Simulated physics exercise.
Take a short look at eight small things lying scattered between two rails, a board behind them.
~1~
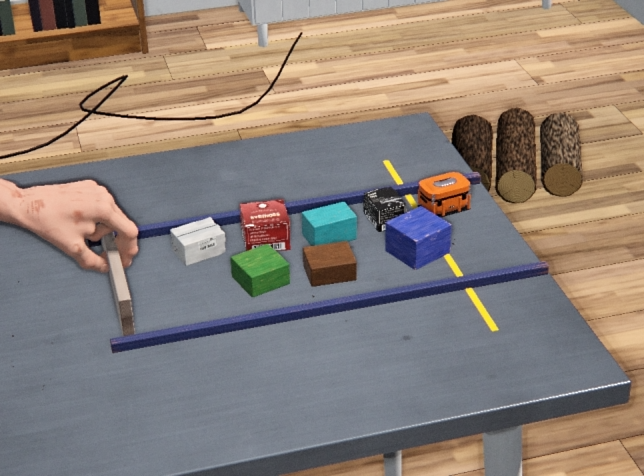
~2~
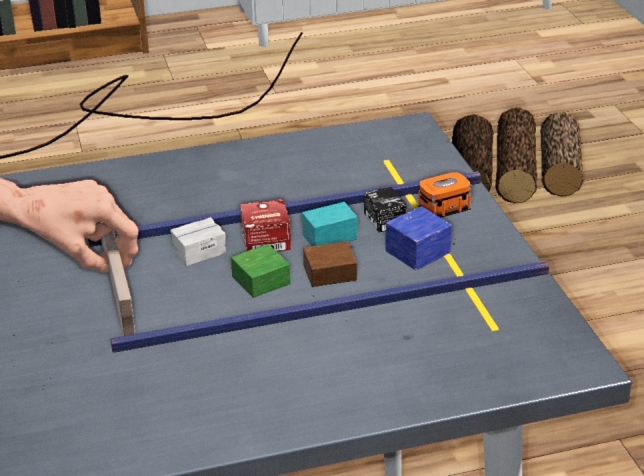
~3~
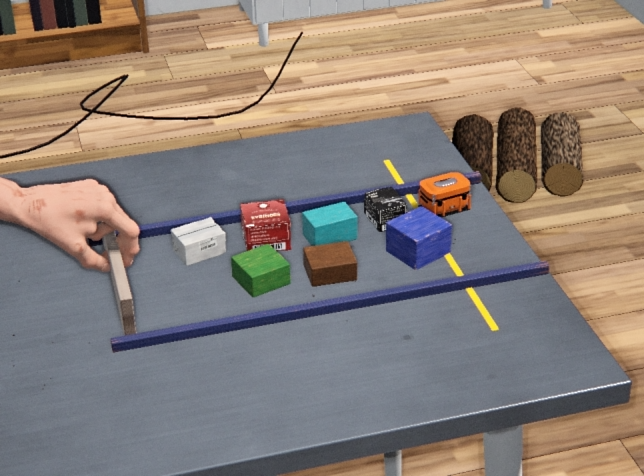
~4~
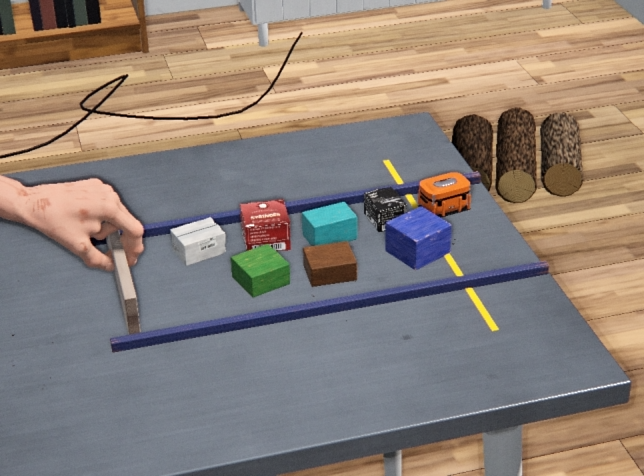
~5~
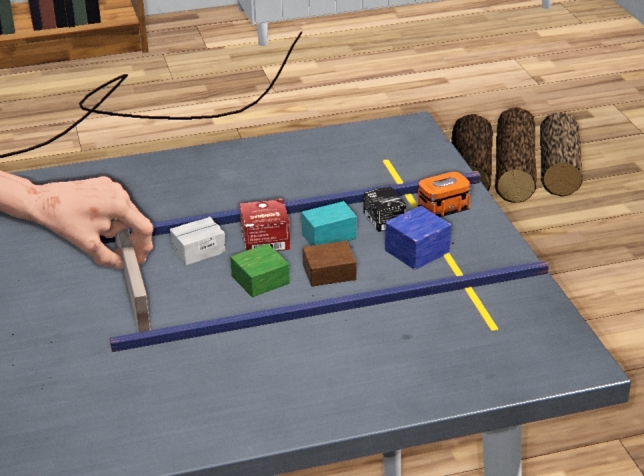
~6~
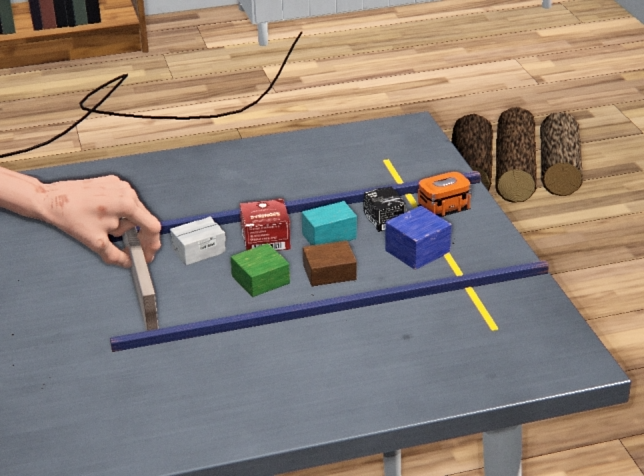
A hand at the left grips an upright board on a grey table, seen from above at an angle in a wood-floored room. Between two blue rails sit white, red, green, turquoise, brown, black, blue and orange boxes and blocks, with yellow tape at the right and logs beyond. The hand holds nearly still, then slides the board slightly right, while the objects and camera stay still.
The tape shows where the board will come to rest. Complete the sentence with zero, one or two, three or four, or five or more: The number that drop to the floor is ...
The number that drop to the floor is three or four.
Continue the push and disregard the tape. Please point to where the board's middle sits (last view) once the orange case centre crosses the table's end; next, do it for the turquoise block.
With the orange case it sits around (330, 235), with the turquoise block around (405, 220).
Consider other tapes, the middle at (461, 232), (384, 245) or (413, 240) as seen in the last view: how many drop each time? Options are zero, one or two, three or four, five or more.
One after another: At least five; one or two; three to four.
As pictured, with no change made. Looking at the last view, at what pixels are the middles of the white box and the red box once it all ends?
I'd say approximately (442, 204) and then (482, 191).
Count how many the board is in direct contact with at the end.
2 are in contact with it.
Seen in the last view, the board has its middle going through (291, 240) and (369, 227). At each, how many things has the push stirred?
Tally at point one: 7; at point two: 8.
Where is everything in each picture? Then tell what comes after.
In the first frame, orange case (444, 195); blue block (418, 238); black box (385, 209); board (115, 271); tape (435, 237).
In the second frame, blue block (418, 238); green block (261, 270).
In the third frame, black box (385, 209); turquoise block (330, 226).
In the fourth frame, orange case (444, 195); brown block (330, 264).
In the fifth frame, blue block (418, 238); white box (198, 241).
In the sixth frame, orange case (444, 195); blue block (418, 238); black box (385, 208); board (138, 266); tape (435, 236).
Soon after, none off yet; orange case at rest near (444, 195); blue block at rest near (418, 238); black box at rest near (385, 208).
Then, none off yet; orange case moved about its own width near (496, 181); blue block moved about its own width near (452, 231); black box moved well along near (466, 193).
By the end, the number that fall off is three or four; fallen, turquoise block, black box, blue block and orange case.
